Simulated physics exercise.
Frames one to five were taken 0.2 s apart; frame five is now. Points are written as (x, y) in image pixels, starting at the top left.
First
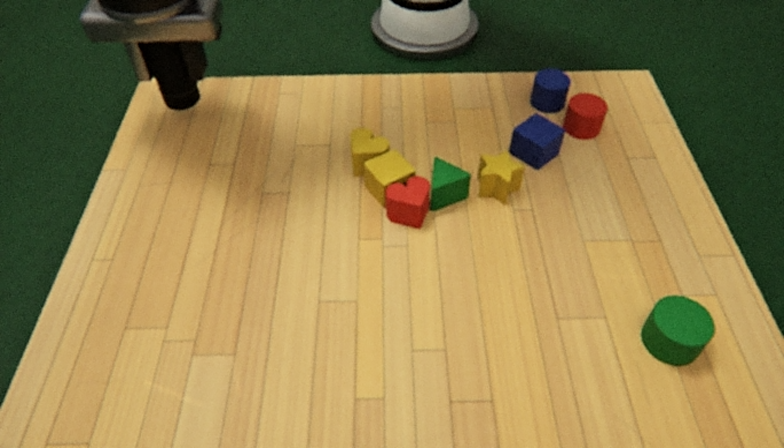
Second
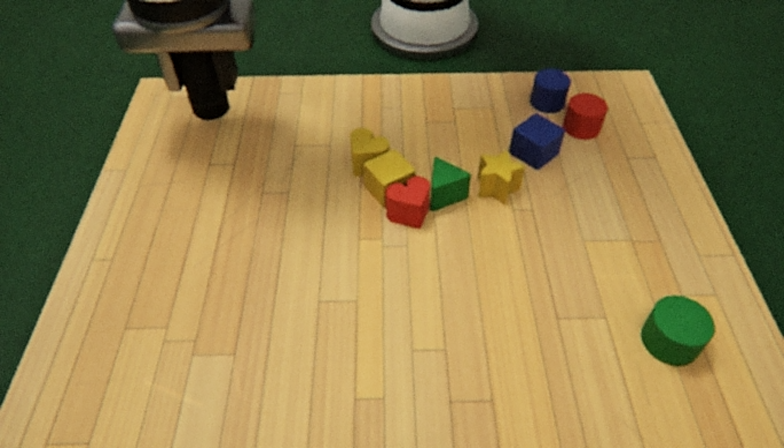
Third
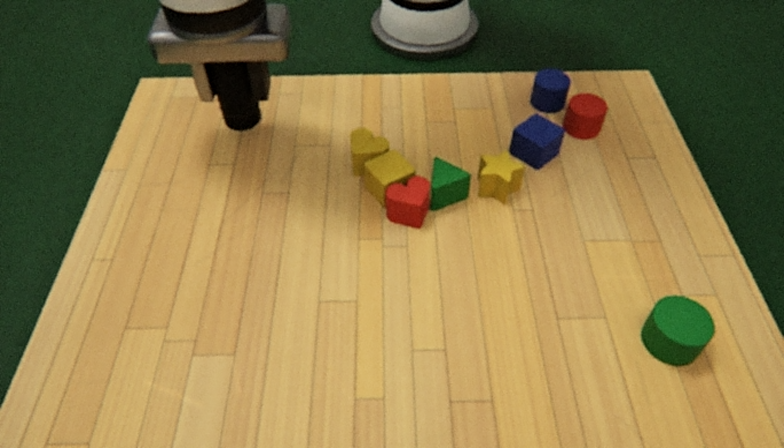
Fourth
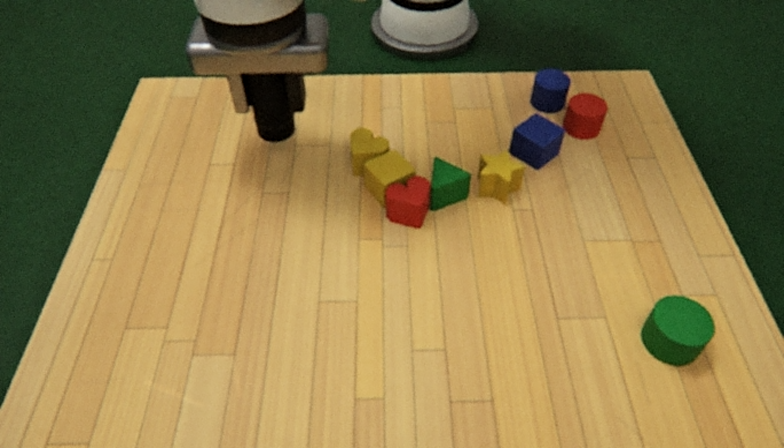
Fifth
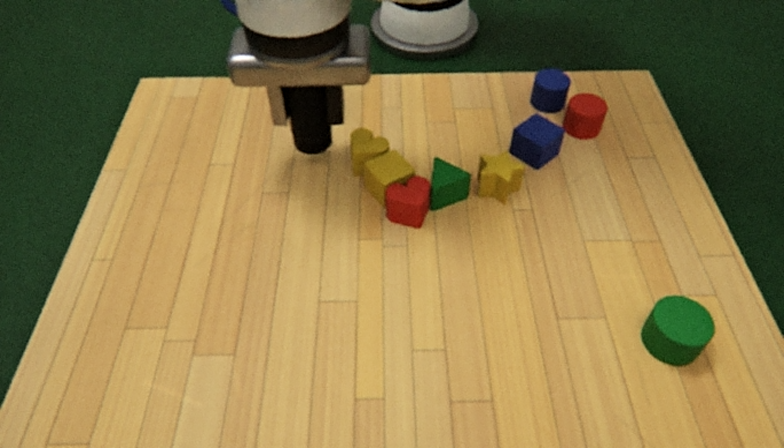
A robot arm with a dark, blunt tip moved steadily right and slightly toward the front over a wooden table, nearing a yellow heart block, while the scattered red, blue, green and yellow blocks stayed still.
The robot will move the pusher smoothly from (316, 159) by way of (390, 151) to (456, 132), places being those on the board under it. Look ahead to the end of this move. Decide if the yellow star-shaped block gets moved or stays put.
From what I can tell, it will keep its place.
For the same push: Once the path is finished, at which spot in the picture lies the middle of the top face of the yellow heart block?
At (445, 141).
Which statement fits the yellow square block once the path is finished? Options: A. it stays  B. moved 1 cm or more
B - moved 1 cm or more.
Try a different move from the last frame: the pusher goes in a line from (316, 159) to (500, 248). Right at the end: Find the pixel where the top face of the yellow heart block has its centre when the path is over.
It ends at (397, 145).
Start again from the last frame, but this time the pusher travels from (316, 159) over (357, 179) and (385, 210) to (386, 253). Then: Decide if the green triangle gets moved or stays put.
It travels a centimetre or more.
What follows on the original path. One third of the way, pusher (366, 138); yellow heart block (398, 141), turned 25° clockwise; yellow square block (400, 169), turned 25° clockwise.
Two thirds of the way, pusher (415, 129); yellow heart block (440, 141), turned 80° clockwise; yellow square block (409, 169), turned 40° clockwise; green triangle (450, 174).
At the end, pusher (458, 116); yellow heart block (445, 141), turned 95° clockwise; yellow square block (409, 169), turned 40° clockwise; green triangle (450, 174); yellow star-shaped block in place.
